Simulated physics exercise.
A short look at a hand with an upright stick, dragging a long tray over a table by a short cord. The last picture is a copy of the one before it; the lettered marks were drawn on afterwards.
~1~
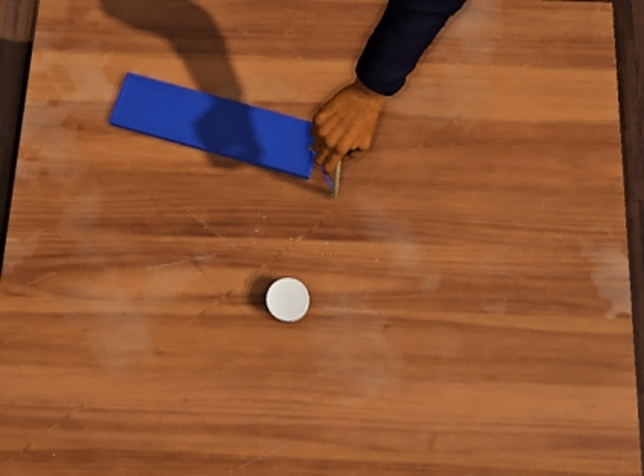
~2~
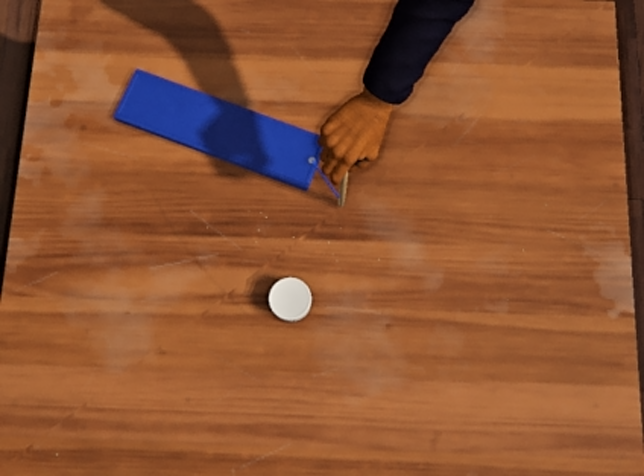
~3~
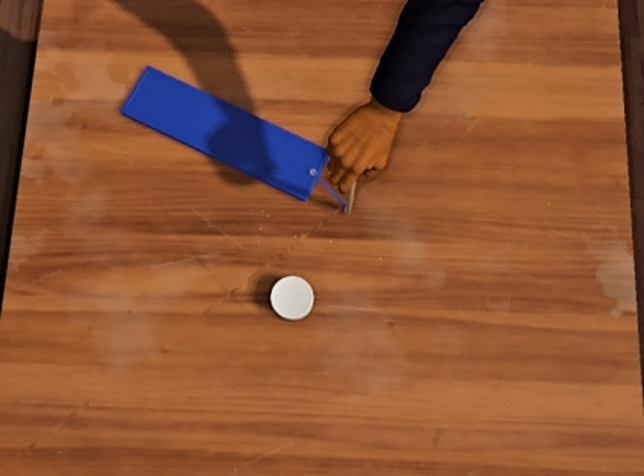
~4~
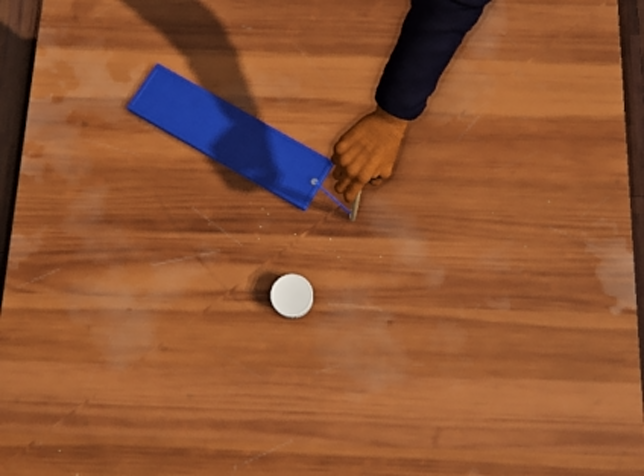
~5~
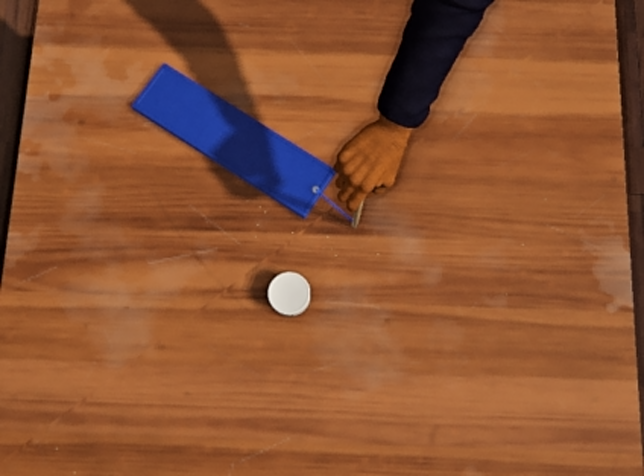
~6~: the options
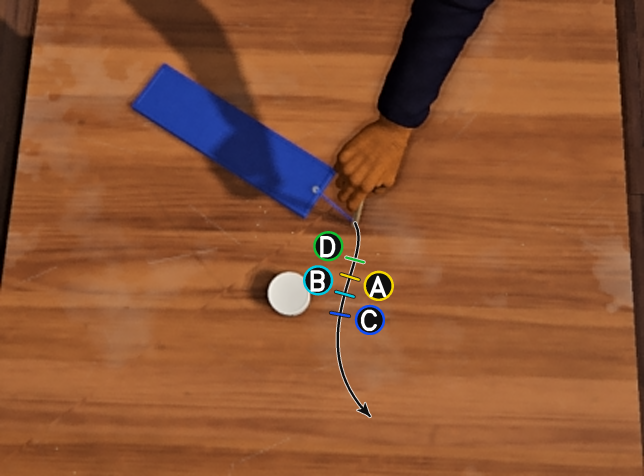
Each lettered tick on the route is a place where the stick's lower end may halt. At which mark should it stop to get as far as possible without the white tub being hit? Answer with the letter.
B.
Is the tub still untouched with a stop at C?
For that mark, no.
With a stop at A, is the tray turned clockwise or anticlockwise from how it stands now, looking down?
Clockwise.
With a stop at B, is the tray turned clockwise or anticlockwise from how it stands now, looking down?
Clockwise.
On the marked copy, A at (350, 277); B at (345, 294); C at (340, 314); D at (355, 260); the route from (355, 223) via (339, 319) to (370, 416).
With B. Early on, foot of the stick (358, 248), middle of the tray (244, 149).
Further on, foot of the stick (351, 272), middle of the tray (251, 160).
At the end, foot of the stick (345, 295), middle of the tray (256, 171); nothing has been touched.
As for the rest, A is safe but short; C is too far, the tub has been hit; D is safe but short.
